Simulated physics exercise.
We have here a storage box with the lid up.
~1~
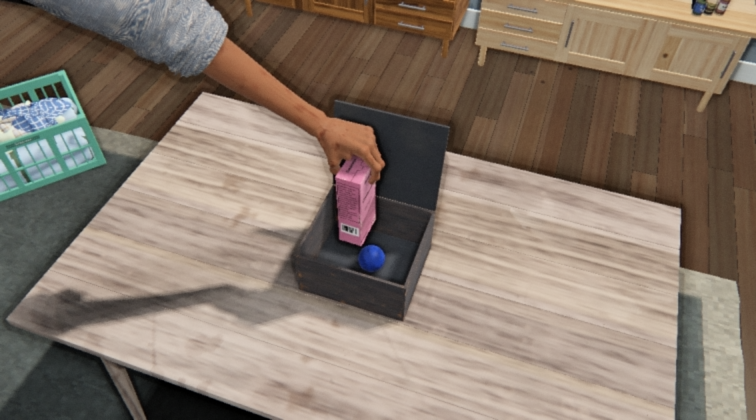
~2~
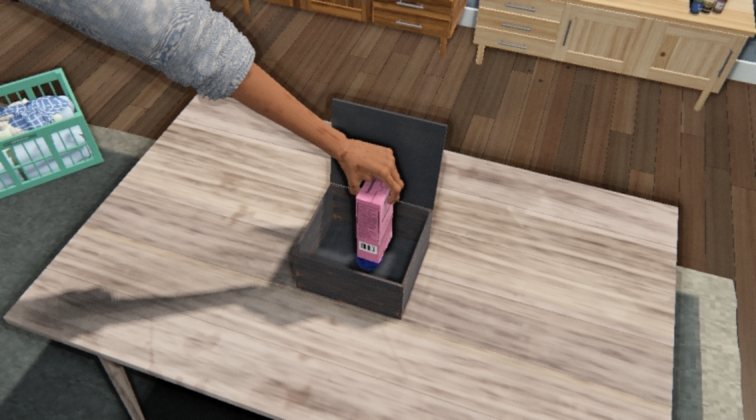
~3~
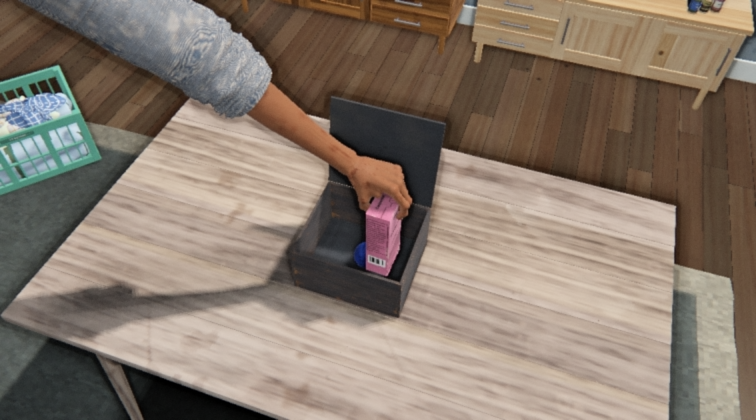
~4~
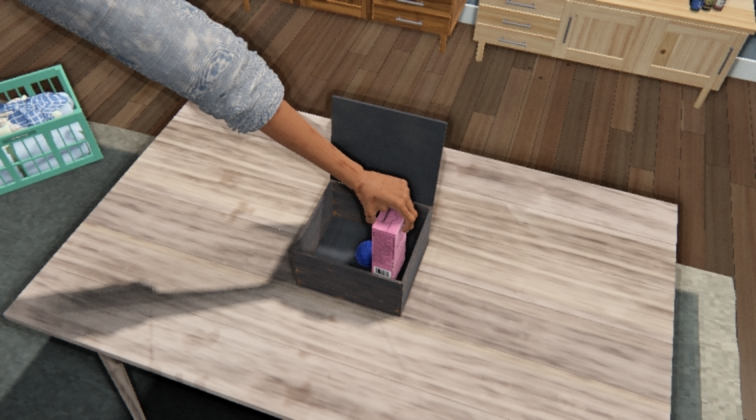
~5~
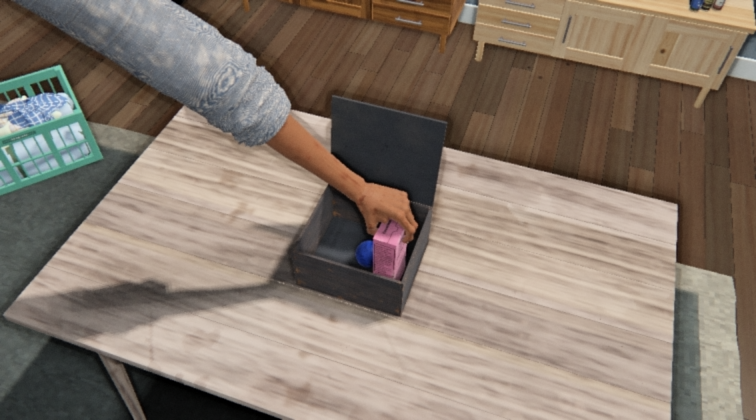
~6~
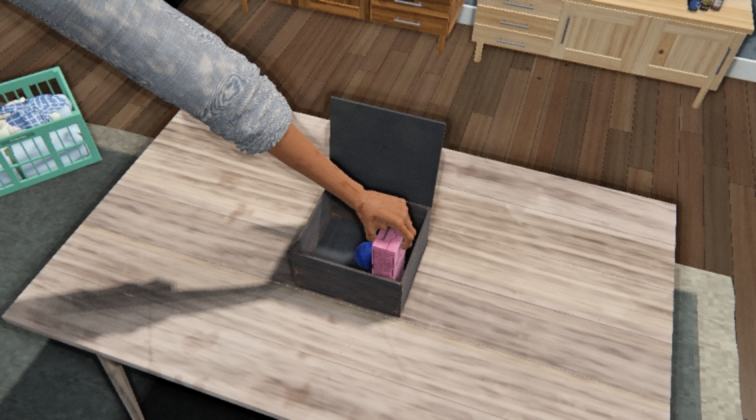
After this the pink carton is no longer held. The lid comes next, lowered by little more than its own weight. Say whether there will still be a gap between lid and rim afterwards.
There will still be a gap.
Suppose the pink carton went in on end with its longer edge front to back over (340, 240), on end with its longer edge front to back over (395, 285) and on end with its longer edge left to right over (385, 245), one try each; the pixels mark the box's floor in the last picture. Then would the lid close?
1: Open. 2: Open. 3: Closed.
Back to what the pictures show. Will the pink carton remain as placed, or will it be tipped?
By the end the pink carton has kept its angle.
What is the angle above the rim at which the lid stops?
The lid sits around 30° above the rim.
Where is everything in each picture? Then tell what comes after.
Coming down; pink carton (357, 200); blue ball (371, 259), in the first picture.
Coming down; pink carton (375, 219), in the second picture.
Coming down; pink carton (384, 233), in the third picture.
Coming down; pink carton (389, 245), in the fourth picture.
Coming down; pink carton (390, 255), in the fifth picture.
In place under the hand; pink carton (389, 261), in the sixth picture.
Then, 1.20 s on from there, lid starting down.
Then, 1.50 s on from there, lid 66° above the rim.
Then, 1.80 s on from there, lid 36° above the rim.
In the end, lid 30° above the rim; both unmoved. At the end, from the last picture's camera, pink carton near (389, 261).
